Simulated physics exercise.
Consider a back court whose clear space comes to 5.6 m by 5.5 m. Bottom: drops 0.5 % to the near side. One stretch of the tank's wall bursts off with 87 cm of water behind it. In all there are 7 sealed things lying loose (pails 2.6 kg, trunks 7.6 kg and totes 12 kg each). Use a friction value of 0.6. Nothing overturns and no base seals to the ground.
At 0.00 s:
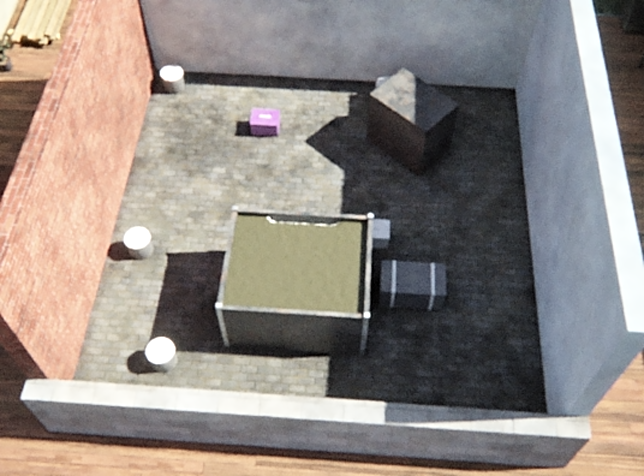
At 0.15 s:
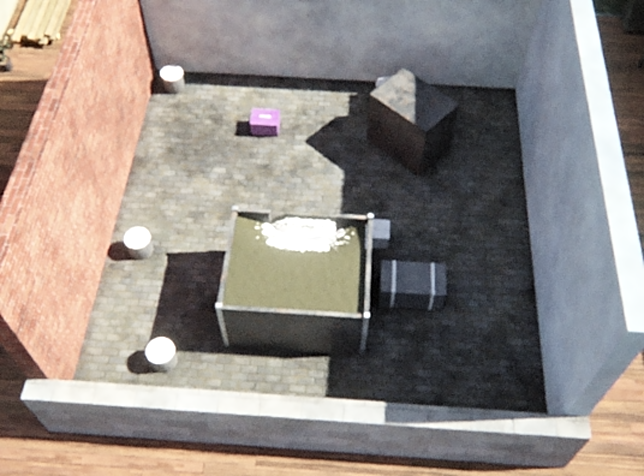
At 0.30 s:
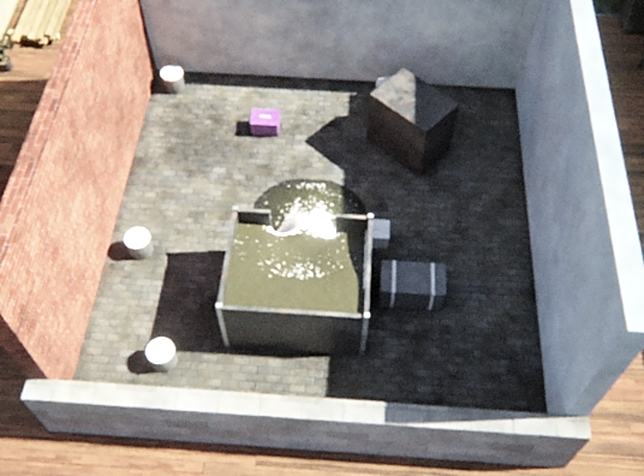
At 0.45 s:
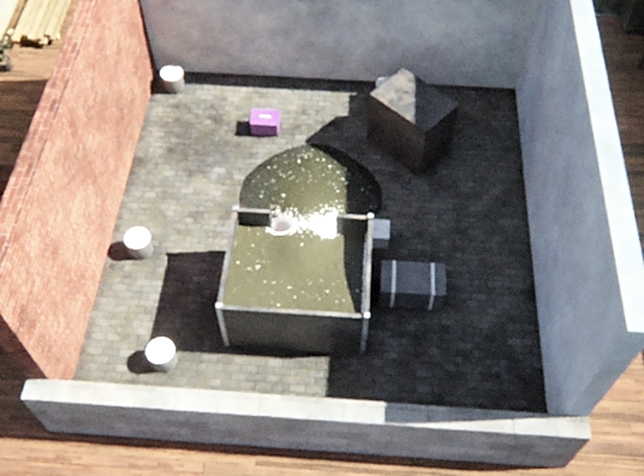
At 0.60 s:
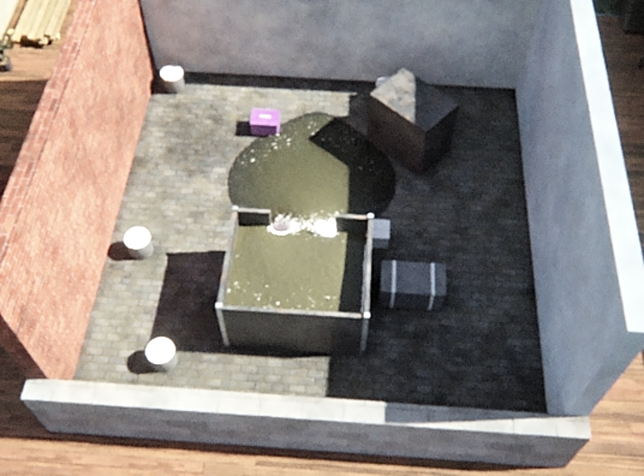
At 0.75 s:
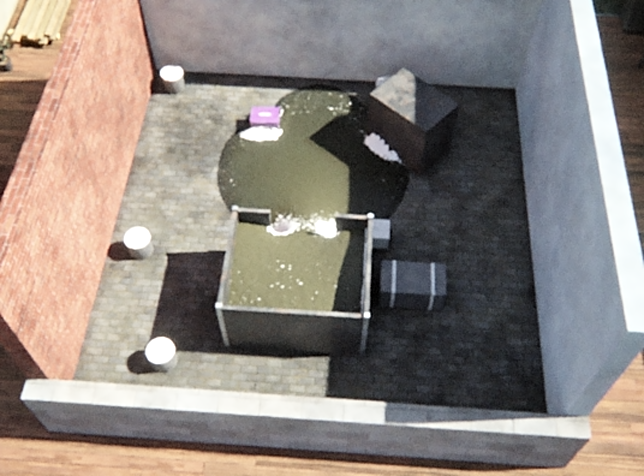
In a walled, paved court, a square tank of murky olive water stands among white posts, dark boxes and a small purple tote. White froth breaks out along the tank's far side, and water pours through a gap, spreading in a widening rounded pool across the paving until it reaches the purple tote and the large dark block.
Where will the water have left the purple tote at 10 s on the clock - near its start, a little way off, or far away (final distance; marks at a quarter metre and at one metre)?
Far away.
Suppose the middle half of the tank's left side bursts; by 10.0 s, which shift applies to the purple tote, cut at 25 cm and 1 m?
Afterwards the purple tote stays almost motionless.
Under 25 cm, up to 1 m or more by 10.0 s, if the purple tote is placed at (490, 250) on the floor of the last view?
What happens is that it keeps still.
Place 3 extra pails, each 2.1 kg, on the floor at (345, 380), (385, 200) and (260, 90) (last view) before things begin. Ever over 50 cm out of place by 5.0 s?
Within it, beyond it, beyond it.
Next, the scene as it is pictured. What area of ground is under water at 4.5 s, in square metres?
Flooded: Near 25 m2.
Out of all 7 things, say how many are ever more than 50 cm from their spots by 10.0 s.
Count: 6.
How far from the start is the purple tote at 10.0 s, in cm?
Around 200 cm from the start.
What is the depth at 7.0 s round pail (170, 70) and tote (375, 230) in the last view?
About 8 and 3 cm.
After 2.0 s the purple tote is near (192, 74), 1.4 m from its start, afloat; 2 afloat.
After 4.5 s the purple tote is near (188, 195), 1.7 m from its start, aground; 2 afloat.
After 7.0 s the purple tote is near (195, 210), 1.9 m from its start, aground; 5 afloat.
After 10.0 s the purple tote is near (195, 210), 1.9 m from its start, aground; 5 afloat.
